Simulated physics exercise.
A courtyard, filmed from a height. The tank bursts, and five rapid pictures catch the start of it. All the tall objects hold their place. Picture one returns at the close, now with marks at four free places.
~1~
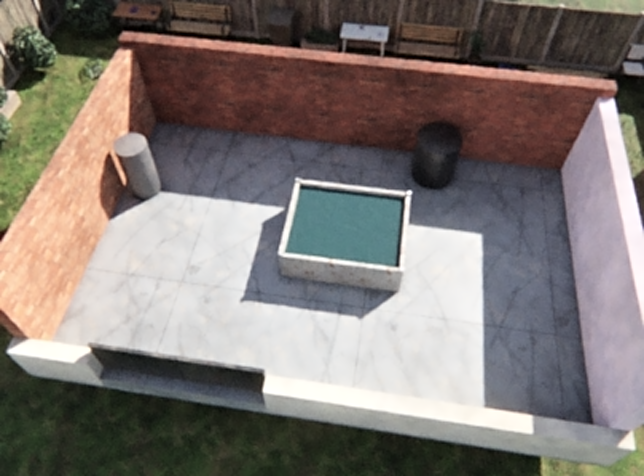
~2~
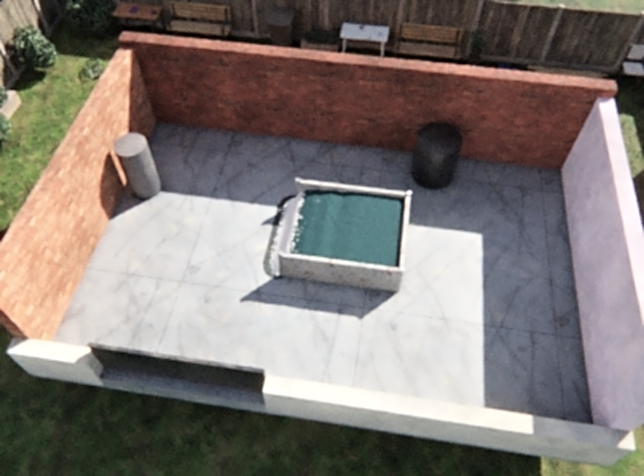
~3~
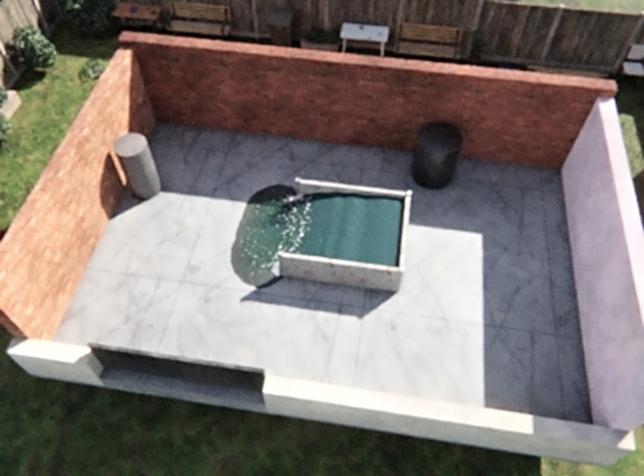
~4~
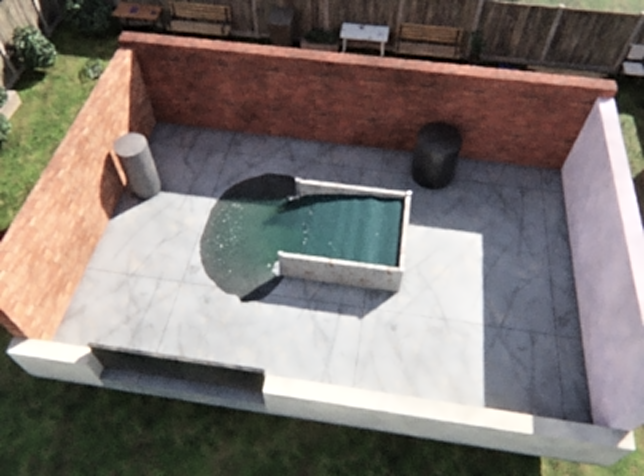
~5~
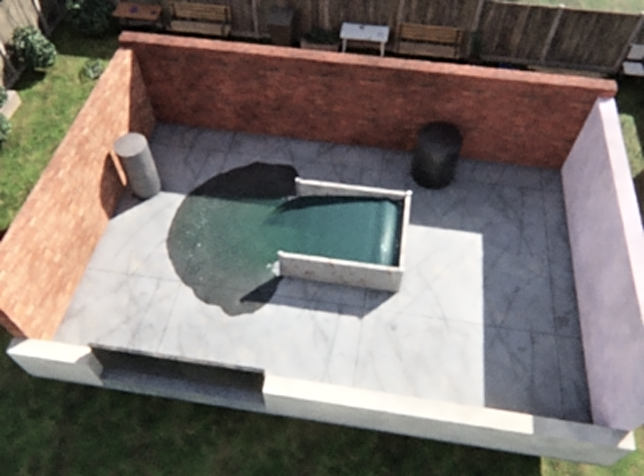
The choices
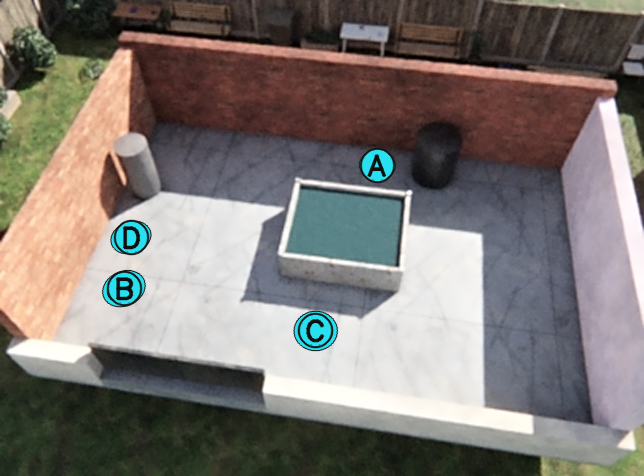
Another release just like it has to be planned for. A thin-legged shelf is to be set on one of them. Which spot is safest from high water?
Best: C.
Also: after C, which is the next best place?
A.
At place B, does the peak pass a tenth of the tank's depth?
Yes, it does.
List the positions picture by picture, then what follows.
Tank full, its middle at (347, 226); shut gate at (181, 366).
Water covers 1 % of the ground and shows as far out as (271, 261).
Water covers 5 % of the ground and shows as far out as (266, 192).
Water covers 9 % of the ground and shows as far out as (229, 195).
Water covers 14 % of the ground and shows as far out as (184, 207).
On the marked copy, A at (377, 165); B at (124, 288); C at (315, 330); D at (131, 237).
With A, the water peaks at about 15 % of the depth that stood in the tank.
With B, the water peaks at about 34 % of the depth that stood in the tank.
With C, the water peaks at about 9 % of the depth that stood in the tank.
With D, the water peaks at about 45 % of the depth that stood in the tank.
